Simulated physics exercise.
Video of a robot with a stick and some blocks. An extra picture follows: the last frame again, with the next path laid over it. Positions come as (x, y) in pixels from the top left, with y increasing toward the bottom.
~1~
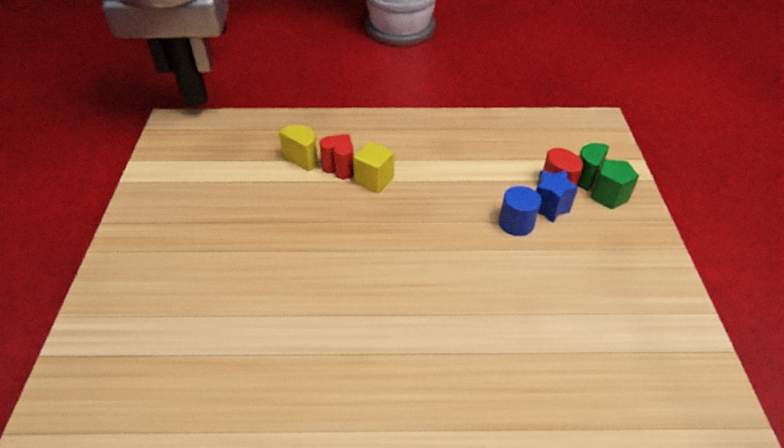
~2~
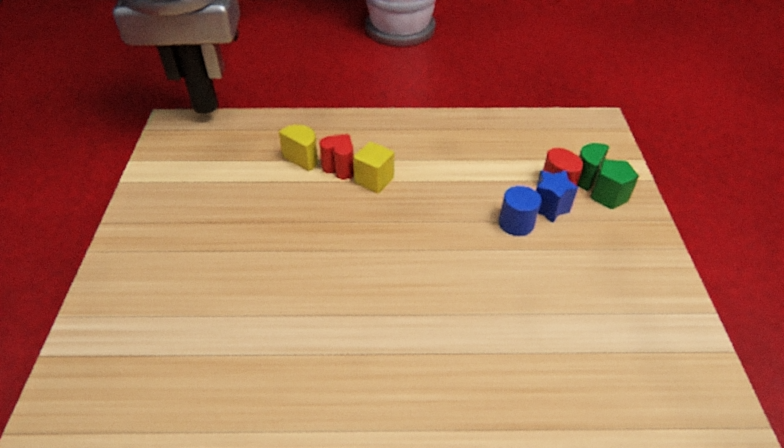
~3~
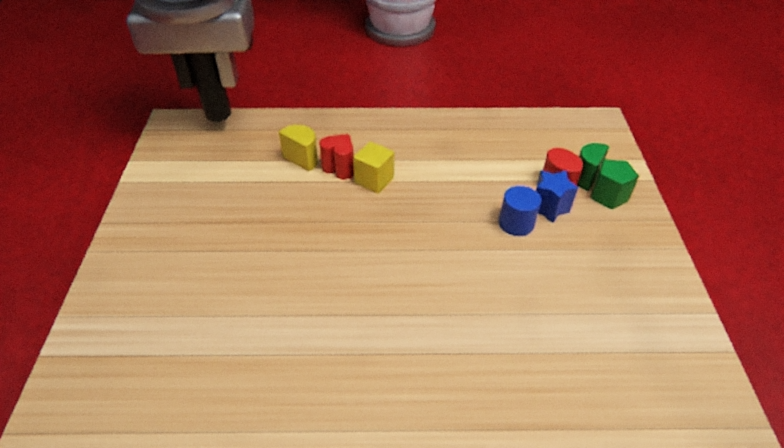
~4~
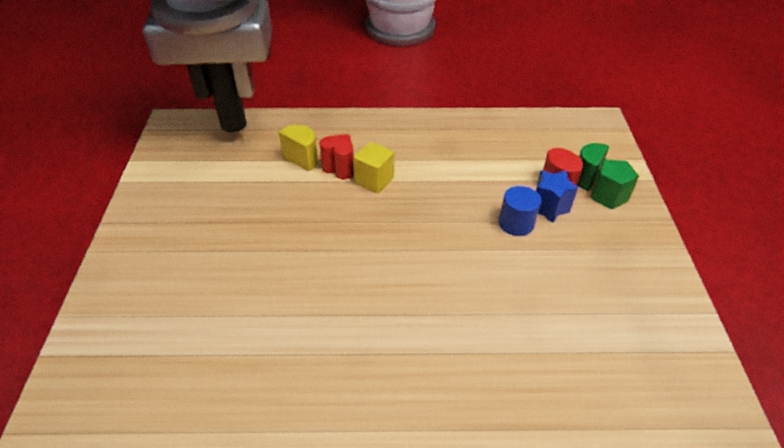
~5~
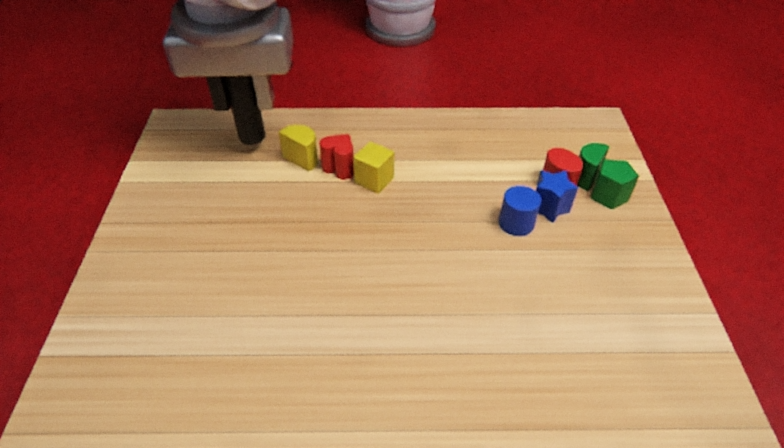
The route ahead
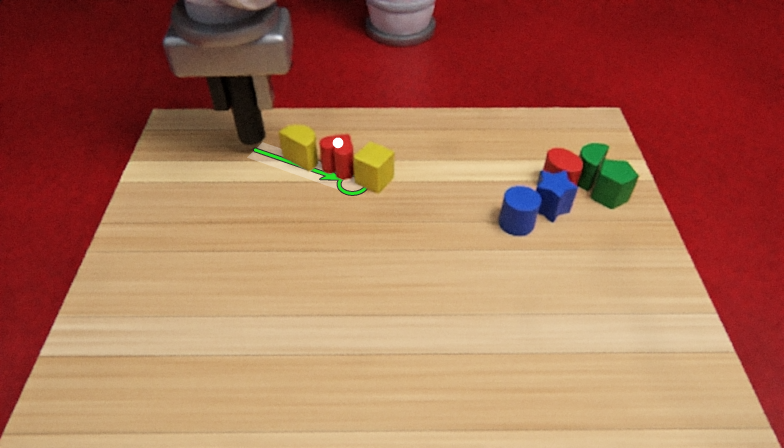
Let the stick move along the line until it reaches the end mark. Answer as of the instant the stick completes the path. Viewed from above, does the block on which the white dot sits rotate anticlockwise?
In short: No.
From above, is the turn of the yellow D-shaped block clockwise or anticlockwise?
My answer: Anticlockwise.
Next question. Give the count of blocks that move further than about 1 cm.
The count will be 3 or more.
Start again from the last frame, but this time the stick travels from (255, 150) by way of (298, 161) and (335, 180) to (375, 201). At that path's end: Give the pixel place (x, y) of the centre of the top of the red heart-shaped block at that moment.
The centre of its top will be at (380, 141).
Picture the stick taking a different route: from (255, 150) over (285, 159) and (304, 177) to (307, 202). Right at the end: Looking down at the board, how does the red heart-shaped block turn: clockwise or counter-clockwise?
It twists clockwise.
Path on the board, straight from (255, 150) to (353, 184); the dot is on the red heart-shaped block.
The first path, step by step. One third of the way, stick (285, 148); yellow D-shaped block (318, 135), turned 20° anticlockwise; red heart-shaped block (352, 145), turned 20° clockwise; yellow square (379, 156).
Two thirds of the way, stick (318, 159); yellow D-shaped block (341, 132), turned 90° anticlockwise; red heart-shaped block (367, 139), turned 70° clockwise; yellow square (383, 157).
At the end, stick (352, 171); yellow D-shaped block (346, 132), turned 120° anticlockwise; red heart-shaped block (368, 139), turned 65° clockwise; yellow square (386, 157).
